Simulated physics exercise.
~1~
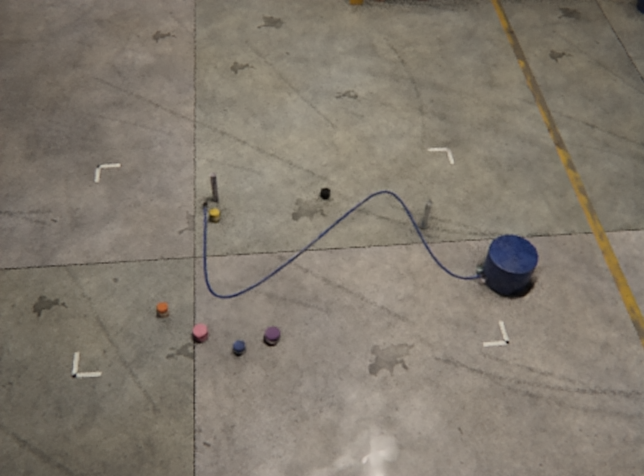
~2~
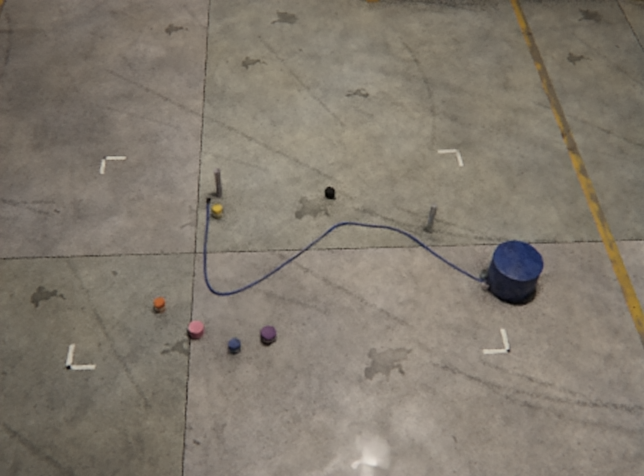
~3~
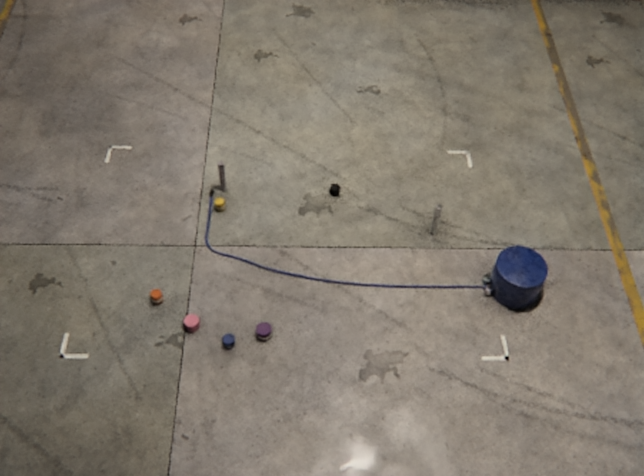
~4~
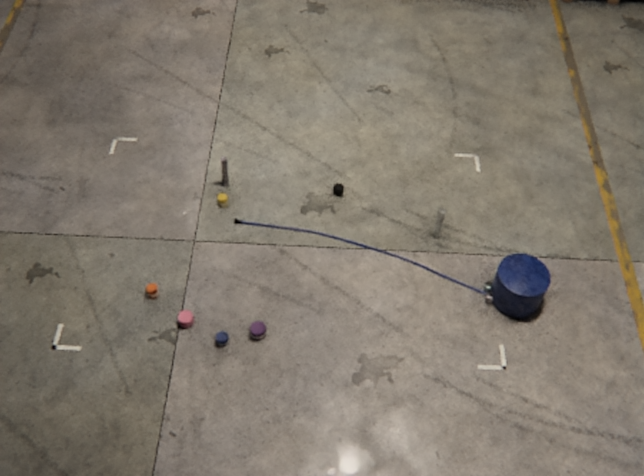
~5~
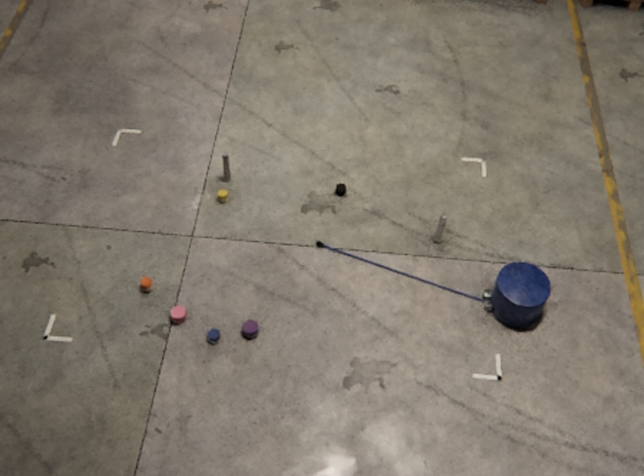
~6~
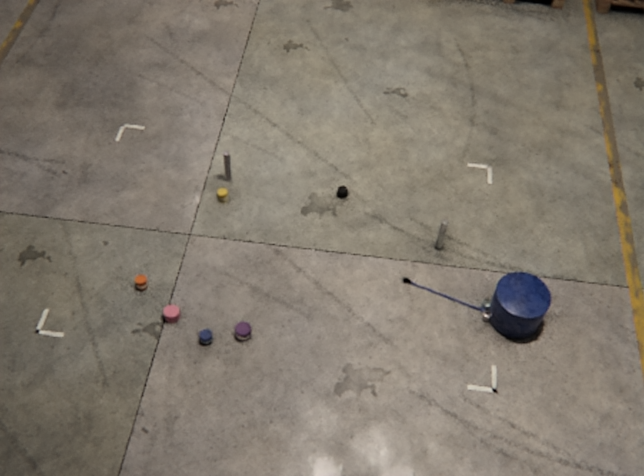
A blue cable straightens and retracts rightward into a blue drum, leaving a short end out.
